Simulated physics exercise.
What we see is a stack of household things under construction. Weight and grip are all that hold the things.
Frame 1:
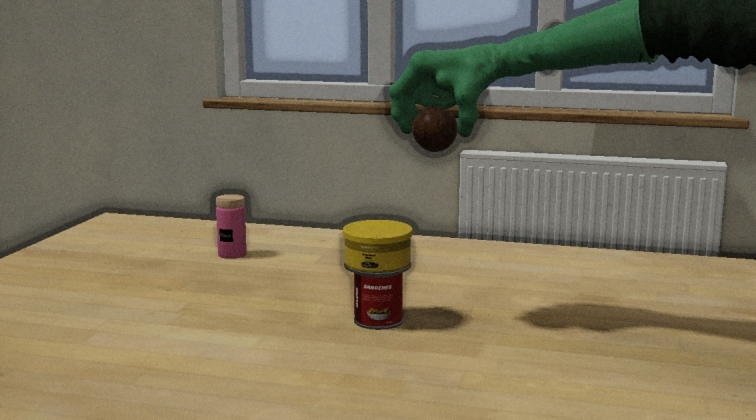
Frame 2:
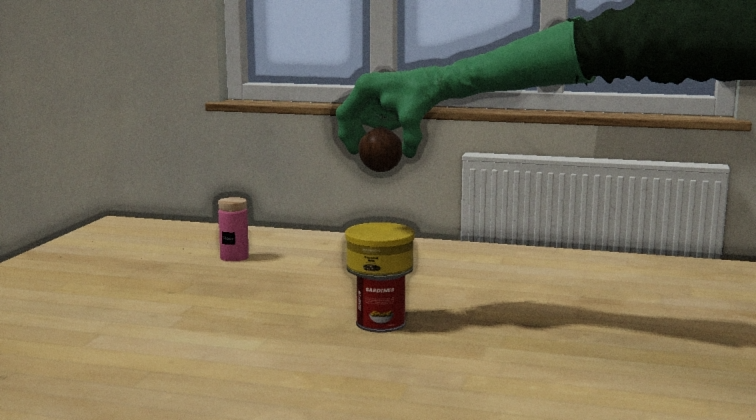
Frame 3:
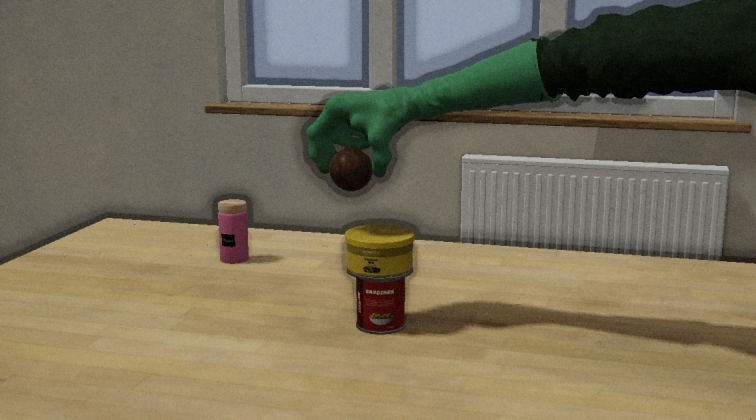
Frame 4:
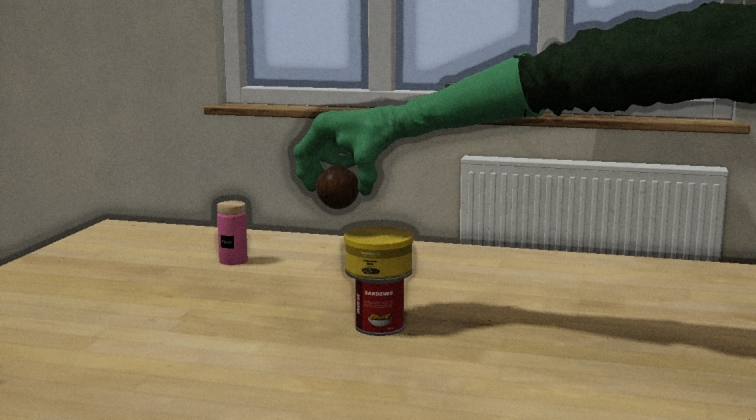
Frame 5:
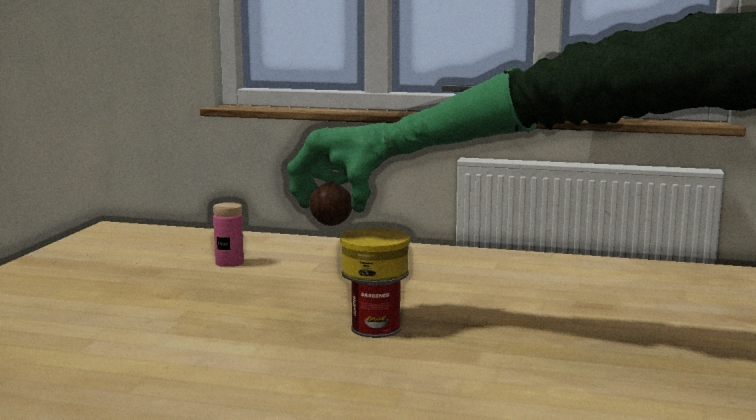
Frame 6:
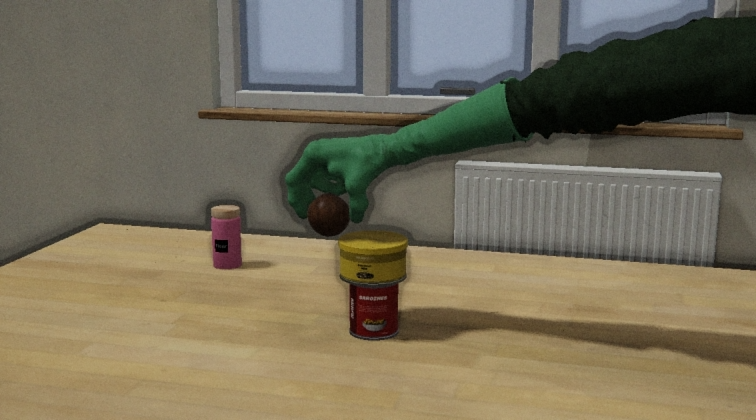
A green-gloved hand moves a brown onion left and down toward a stacked yellow tub.
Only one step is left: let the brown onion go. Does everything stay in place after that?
I predict a tumble.
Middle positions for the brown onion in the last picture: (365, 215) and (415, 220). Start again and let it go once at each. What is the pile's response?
Lab note - try 1: No collapse; try 2: Collapse.
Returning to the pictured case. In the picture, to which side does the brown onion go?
It ends up further left.
Then, 0.36 s later than the last frame, brown onion now fallen.
Then, 0.72 s later than the last frame, nothing new.
When it is over, fallen, brown onion; the other 3 as before. End places, in pixels of the last picture, brown onion near (295, 303). The pile gives way.
